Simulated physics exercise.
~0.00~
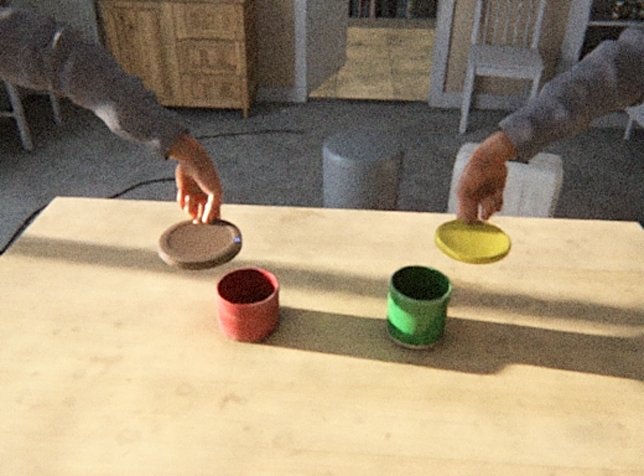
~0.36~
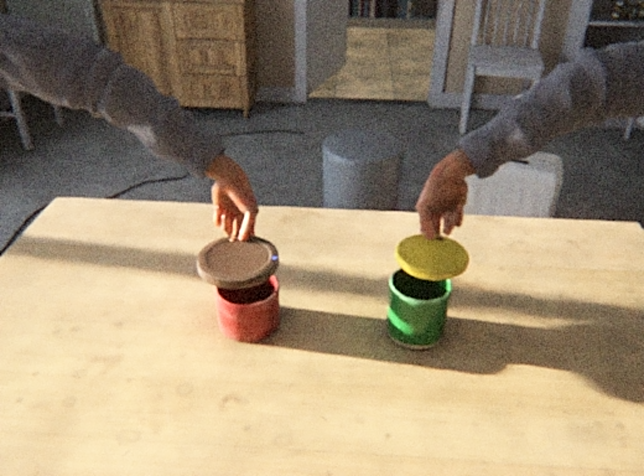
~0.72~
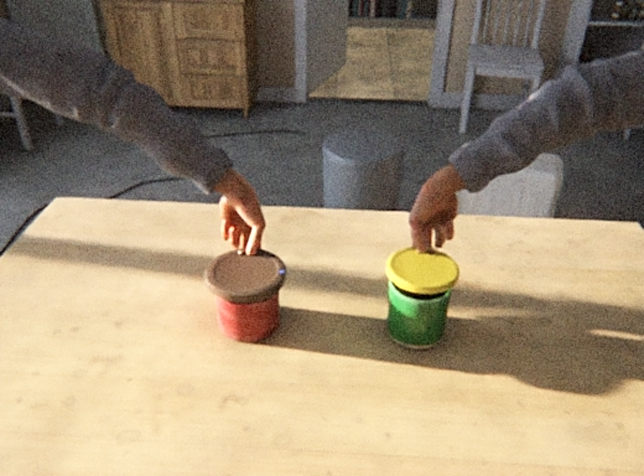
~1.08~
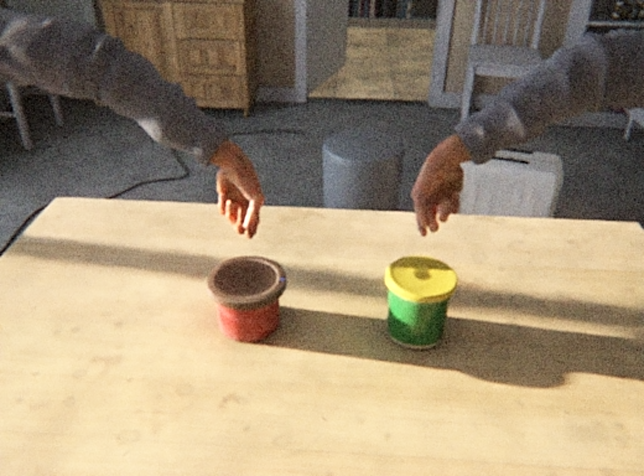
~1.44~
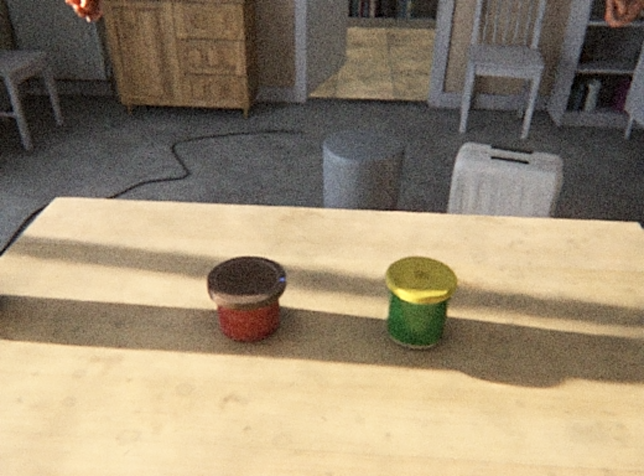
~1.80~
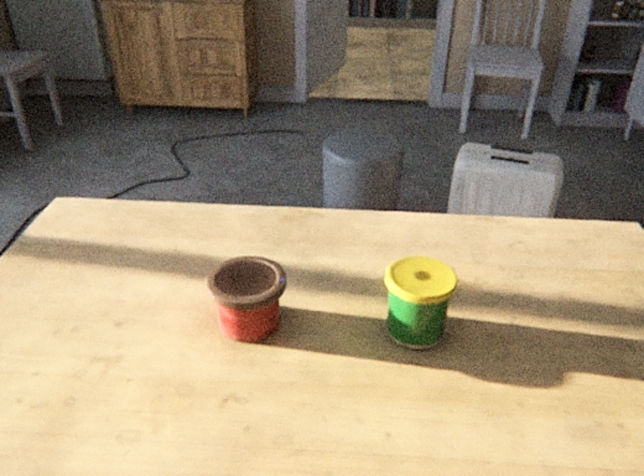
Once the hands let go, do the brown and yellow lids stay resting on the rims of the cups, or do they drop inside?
Both lids stay resting on the rims, the brown one across the red cup and the yellow one across the green cup.
